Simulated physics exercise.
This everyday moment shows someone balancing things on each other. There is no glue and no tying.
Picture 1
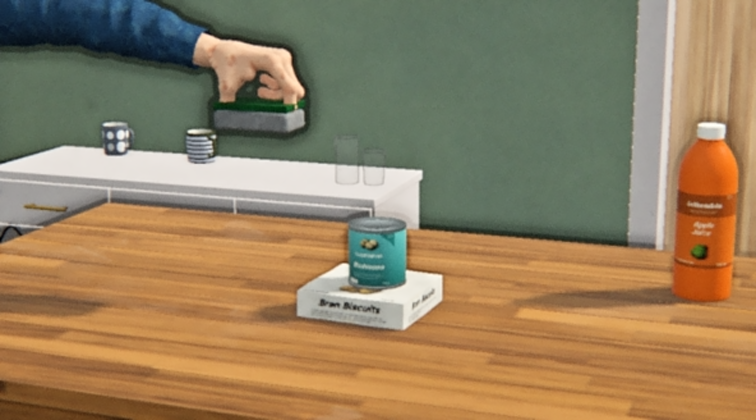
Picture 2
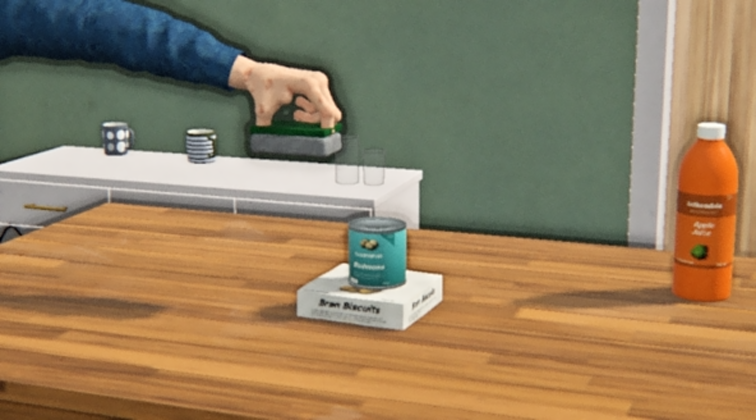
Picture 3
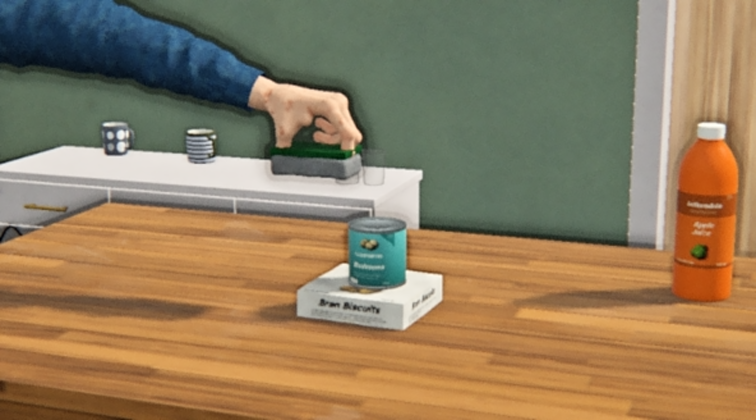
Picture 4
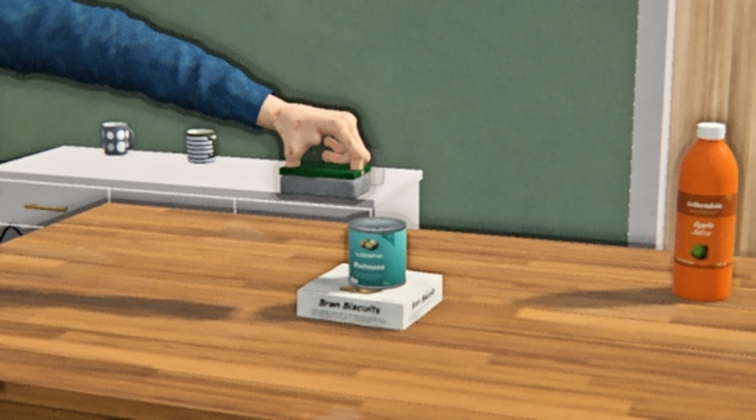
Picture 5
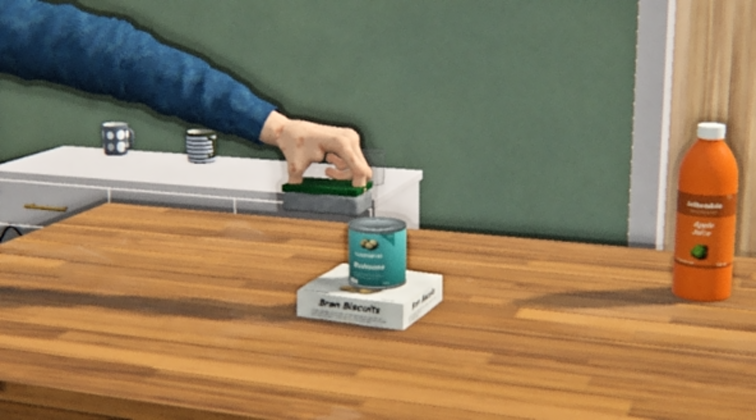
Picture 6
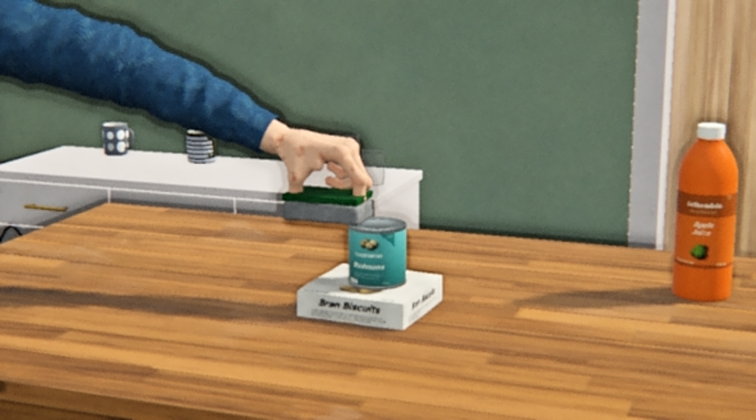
A hand in a blue sleeve lowers a green-topped grey sponge over a wooden table, seen from slightly above with a green wall behind. A turquoise tin sits on a white packet near the centre, an orange bottle stands at right, and patterned mugs rest on a white cabinet. The sponge moves right and down, slowing until it is set on the tin's left side, still held, while the view stays still.
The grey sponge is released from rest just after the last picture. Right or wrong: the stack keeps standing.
Wrong, it comes down.
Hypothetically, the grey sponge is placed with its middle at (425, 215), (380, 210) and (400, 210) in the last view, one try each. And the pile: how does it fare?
The pile collapses in the first case, remains standing in the second case and remains standing in the third case.
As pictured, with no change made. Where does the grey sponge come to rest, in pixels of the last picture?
Around (293, 273).
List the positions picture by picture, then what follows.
Coming down; grey sponge (260, 115); white packet (371, 295), in the first picture.
Coming down; grey sponge (296, 138); turquoise tin (377, 253), in the second picture.
Coming down; grey sponge (317, 161); orange bottle (706, 211), in the third picture.
Coming down; grey sponge (325, 180); white packet (371, 295), in the fourth picture.
Coming down; grey sponge (328, 196); turquoise tin (377, 253), in the fifth picture.
Set down, still held; grey sponge (328, 206); orange bottle (706, 211), in the sixth picture.
Then, 0.30 s after the last picture, grey sponge now fallen.
Then, 1.70 s after the last picture, nothing new.
At rest, fallen, grey sponge; the other 3 in place. Seen from the same camera at the end, grey sponge near (293, 273). The pile comes apart.
